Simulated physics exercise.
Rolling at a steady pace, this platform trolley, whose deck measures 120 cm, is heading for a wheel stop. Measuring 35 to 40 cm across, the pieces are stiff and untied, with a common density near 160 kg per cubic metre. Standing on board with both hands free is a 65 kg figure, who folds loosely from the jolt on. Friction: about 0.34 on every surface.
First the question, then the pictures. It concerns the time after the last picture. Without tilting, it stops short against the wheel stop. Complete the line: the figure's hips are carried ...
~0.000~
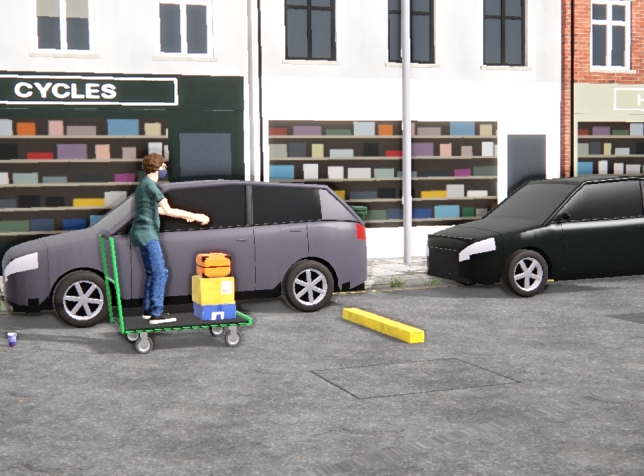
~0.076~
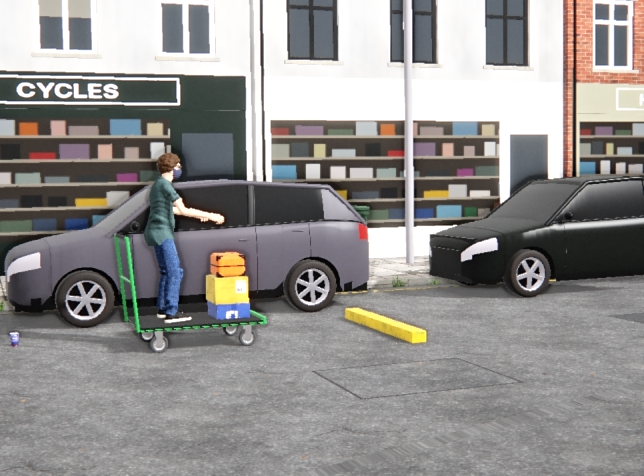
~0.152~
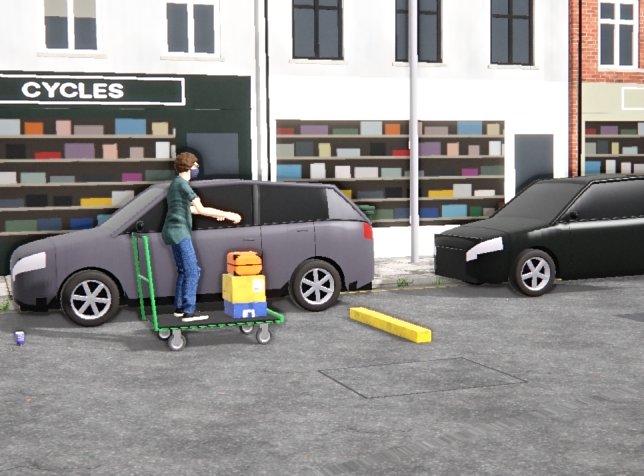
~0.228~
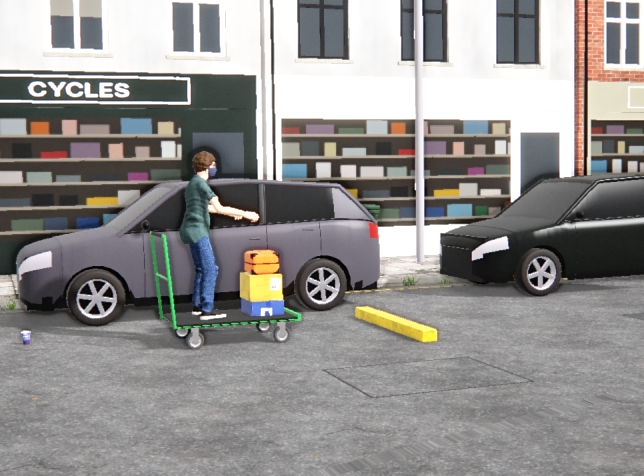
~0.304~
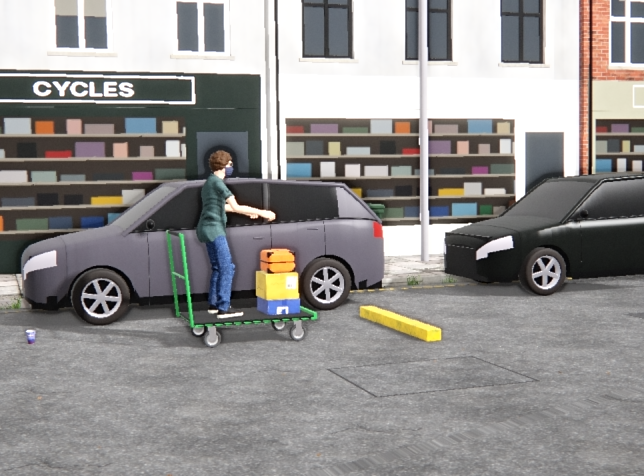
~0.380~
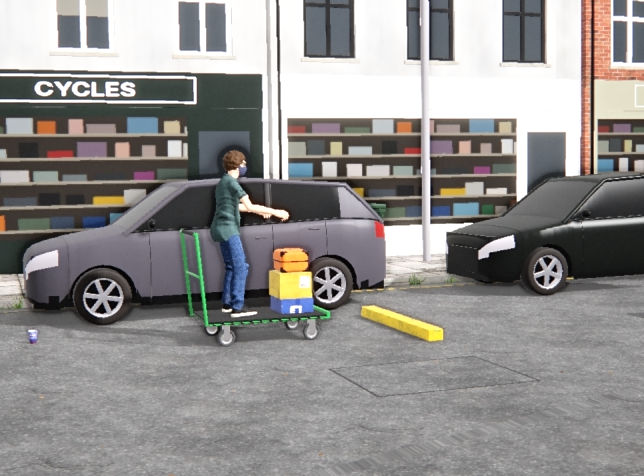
The figure's hips are carried no farther than the deck.
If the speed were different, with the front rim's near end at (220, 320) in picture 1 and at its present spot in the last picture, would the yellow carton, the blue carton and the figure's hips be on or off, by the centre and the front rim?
Then the yellow one is past the rim, the blue one is still in place and the hips are past the rim.
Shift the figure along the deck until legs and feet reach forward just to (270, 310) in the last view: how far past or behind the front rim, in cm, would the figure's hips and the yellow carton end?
Hips 40 past, yellow 90 past.
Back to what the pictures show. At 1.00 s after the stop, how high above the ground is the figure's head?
Height: Approx. 40 cm.
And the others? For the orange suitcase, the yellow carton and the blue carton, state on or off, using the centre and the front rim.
By the last picture you'd see orange shed, yellow shed and blue retained.
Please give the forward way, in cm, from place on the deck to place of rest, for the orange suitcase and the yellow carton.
The orange one ends about 130 cm forward, the yellow one about 70 cm.
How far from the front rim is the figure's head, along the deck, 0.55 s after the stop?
At that moment it sits around 20 cm past the rim.
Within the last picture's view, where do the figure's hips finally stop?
Roughly pixel (373, 280).
After 0.96 s the deck stops.
After 1.51 s the figure's hips are 45 cm behind the rim, near (360, 277) in the last picture's view.
After 1.96 s the figure's hips are 30 cm behind the rim, near (373, 280) in the last picture's view.
Final state at 2.9 s, past the rim, orange suitcase and yellow carton; behind it, blue carton and the figure's hips.
